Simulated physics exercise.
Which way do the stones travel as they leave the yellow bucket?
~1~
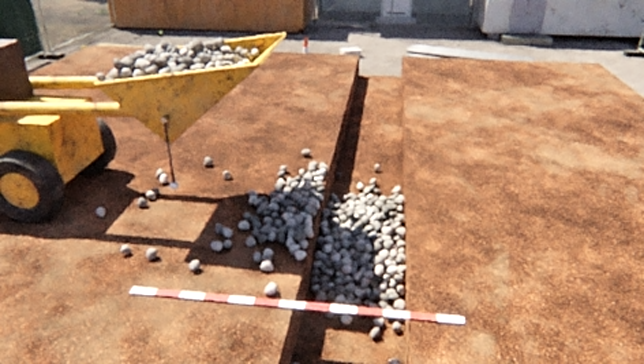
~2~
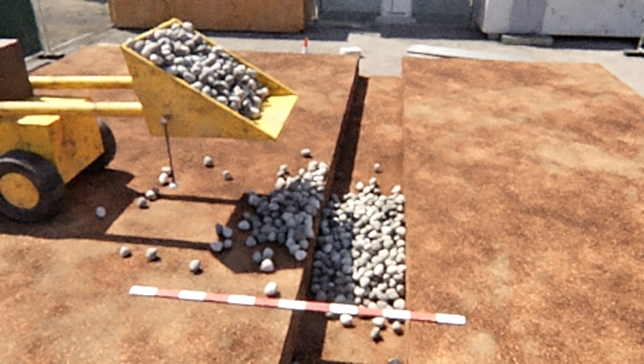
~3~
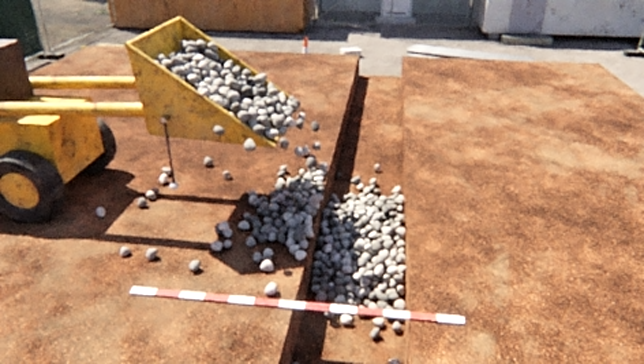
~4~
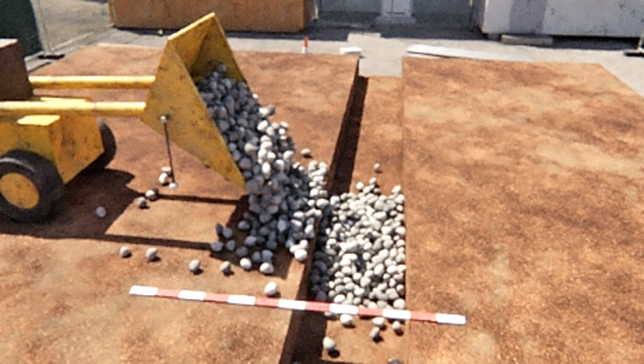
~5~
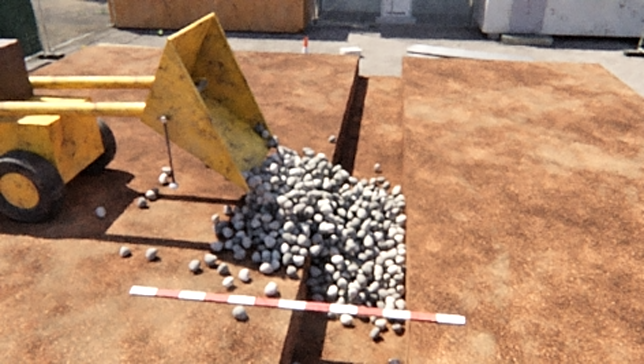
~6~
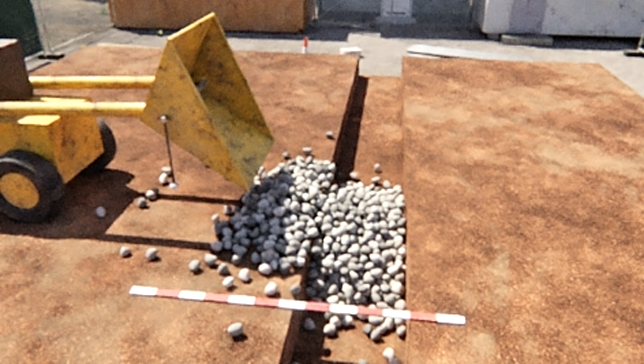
They move to the right, sliding down out of the bucket towards and into the trench.
